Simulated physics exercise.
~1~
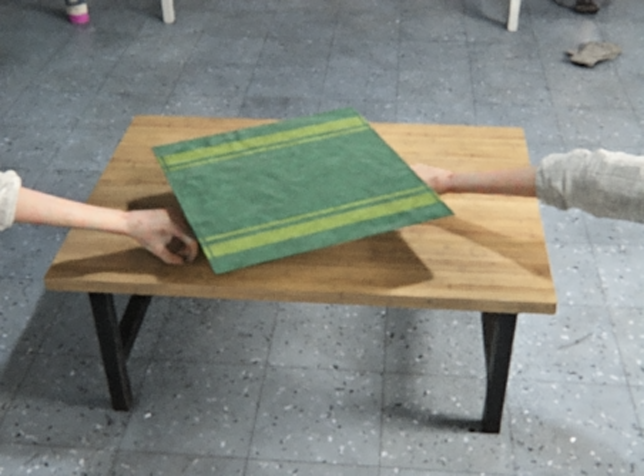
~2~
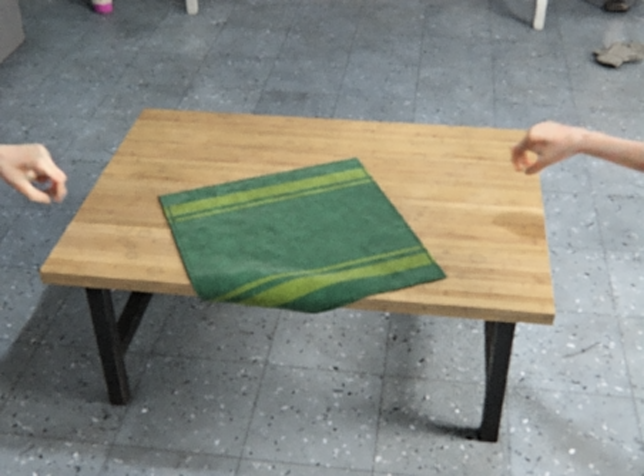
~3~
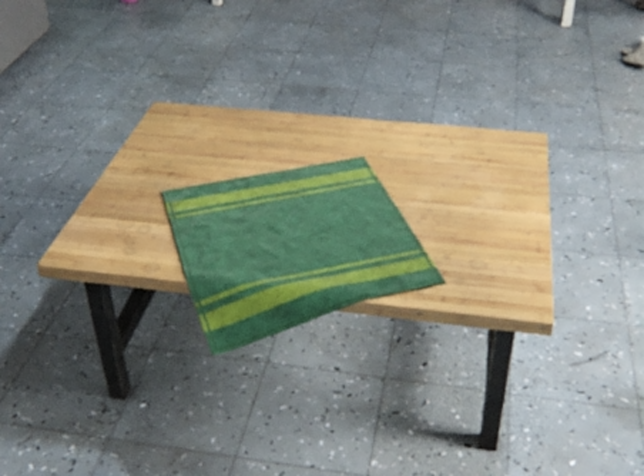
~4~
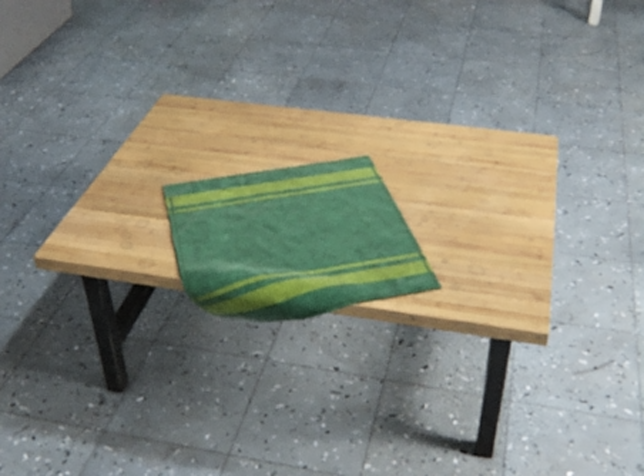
A green tea towel with lighter yellow-green stripes is held level by two hands, one from the left and one from the right, above a low wooden side table with black legs. The table stands on a speckled grey tiled floor, seen from above and in front. The hands let go and draw apart, and the towel drops onto the tabletop, partly over the near edge. Its overhanging corner flops down and shifts a little as the view drifts slightly sideways. The towel stays on the table, mostly on top, with only a small part beyond the edge.
